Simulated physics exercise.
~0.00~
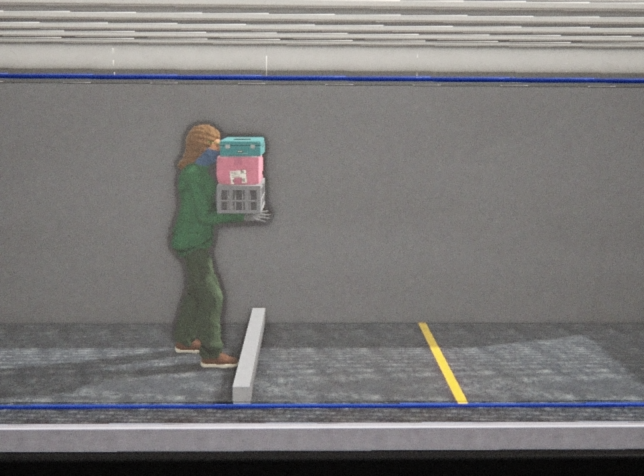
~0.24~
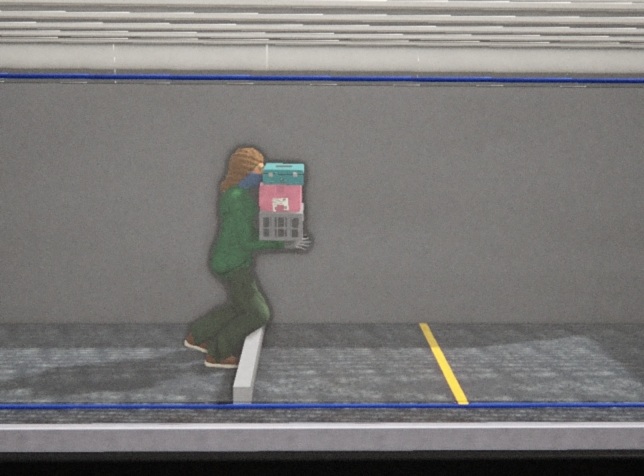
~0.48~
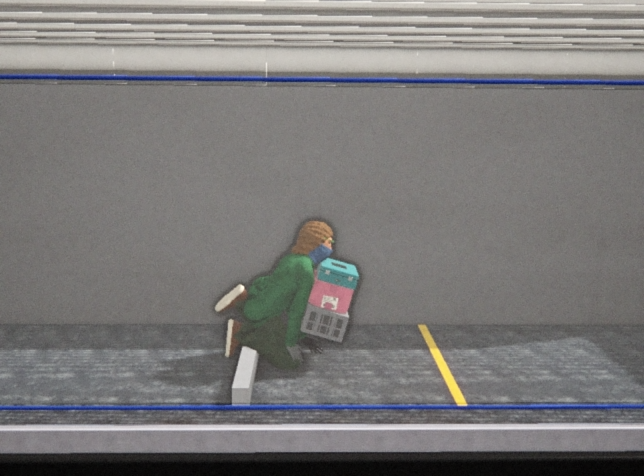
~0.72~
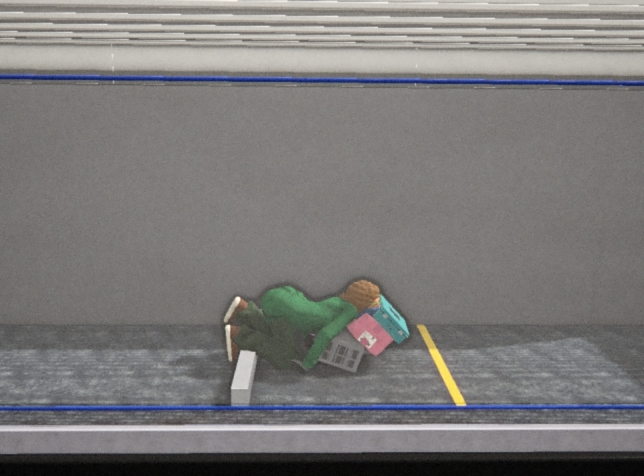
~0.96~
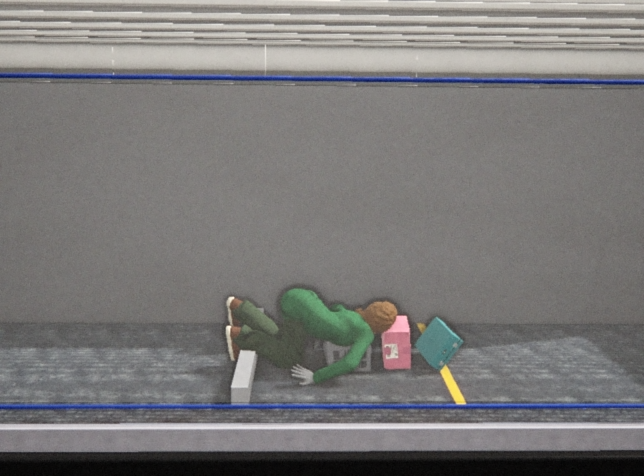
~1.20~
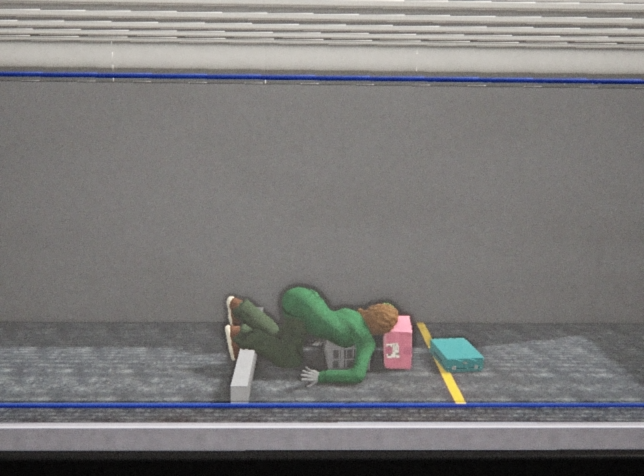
A courier in a green top and dark trousers stands at the left of a grey walkway, seen from the side, hugging a stack with a teal toolbox on top, a pink carton beneath and a grey crate at the bottom. A low pale rail lies just ahead, and a yellow line crosses the floor farther right. The courier tips forward over the rail, knees folding, and pitches down with the boxes. The stack spills rightward as the body lands. The toolbox tumbles across the yellow line and settles flat, while the carton, crate and courier's head stop short of it.
